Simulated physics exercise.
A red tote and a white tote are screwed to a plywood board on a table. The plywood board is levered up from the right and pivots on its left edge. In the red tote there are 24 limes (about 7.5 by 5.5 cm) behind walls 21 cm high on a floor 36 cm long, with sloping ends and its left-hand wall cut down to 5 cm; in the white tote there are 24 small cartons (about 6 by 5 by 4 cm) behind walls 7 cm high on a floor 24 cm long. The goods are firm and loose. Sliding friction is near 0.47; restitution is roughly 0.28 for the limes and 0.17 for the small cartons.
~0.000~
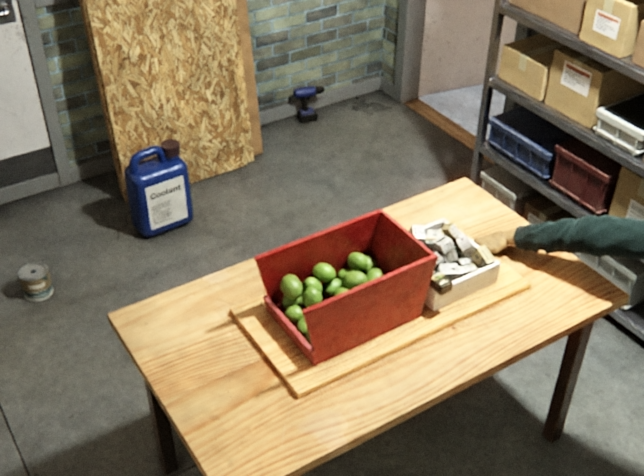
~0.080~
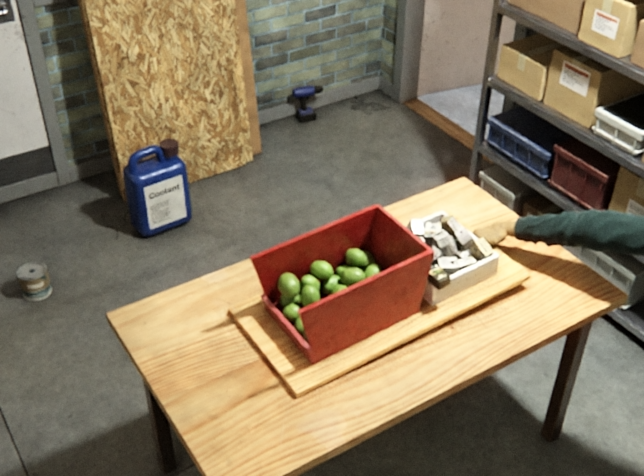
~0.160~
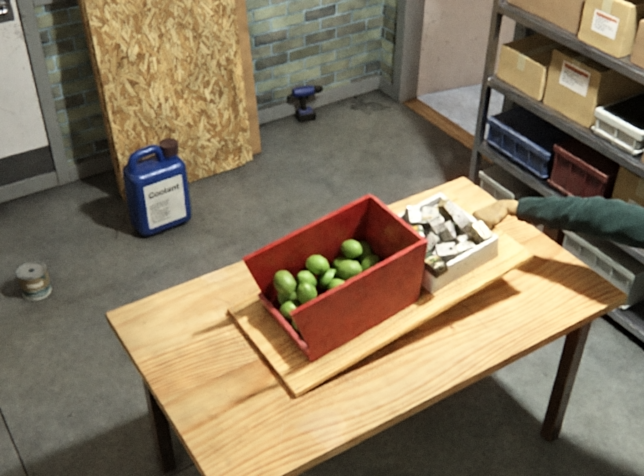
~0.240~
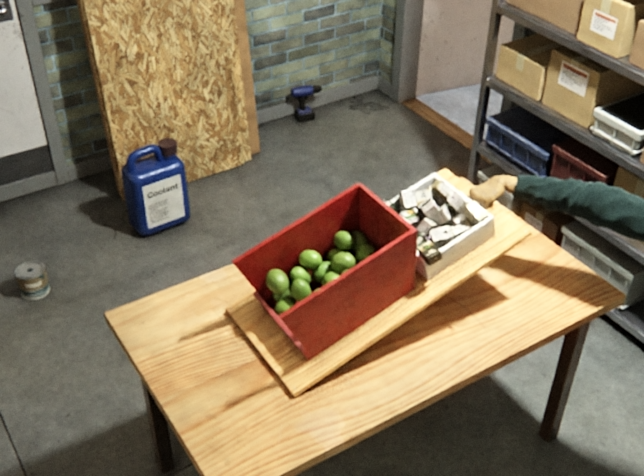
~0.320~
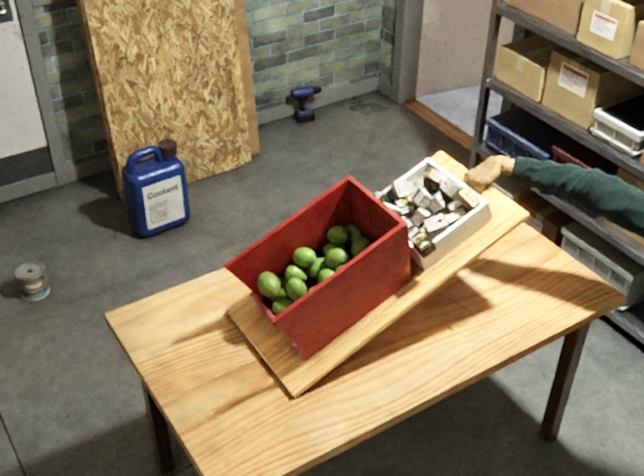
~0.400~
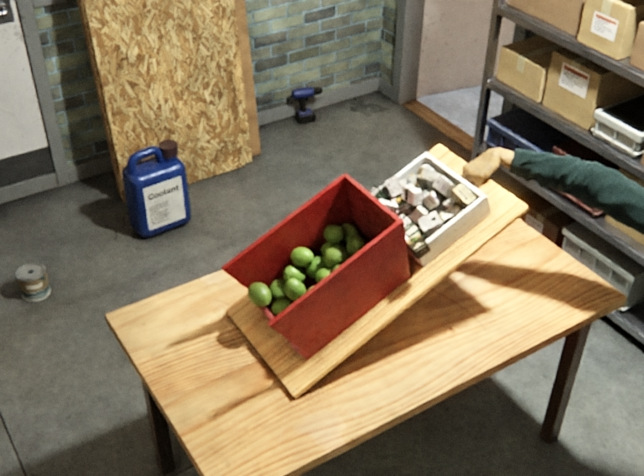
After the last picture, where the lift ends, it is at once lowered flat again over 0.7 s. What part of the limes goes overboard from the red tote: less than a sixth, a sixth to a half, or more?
It sheds less than a sixth of them.
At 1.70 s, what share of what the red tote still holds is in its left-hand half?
Roughly 50 in a hundred.
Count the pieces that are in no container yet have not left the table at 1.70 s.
Roughly 1.
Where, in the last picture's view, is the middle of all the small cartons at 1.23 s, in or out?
Near (426, 264).
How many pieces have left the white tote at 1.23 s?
About: White tote 1.
After 0.61 s, tilt 18°; 1 of 24 out of the red tote and 1 of 24 out of the white tote.
After 0.87 s, tilt 6°; 1 of 24 out of the red tote and 1 of 24 out of the white tote.
After 1.23 s, tilt 0°; 1 of 24 out of the red tote and 1 of 24 out of the white tote.
When it is over (at 1.70 s), 1 of 24 out of the red tote and 1 of 24 out of the white tote. Asked share, 1 of 24, 4 per cent.
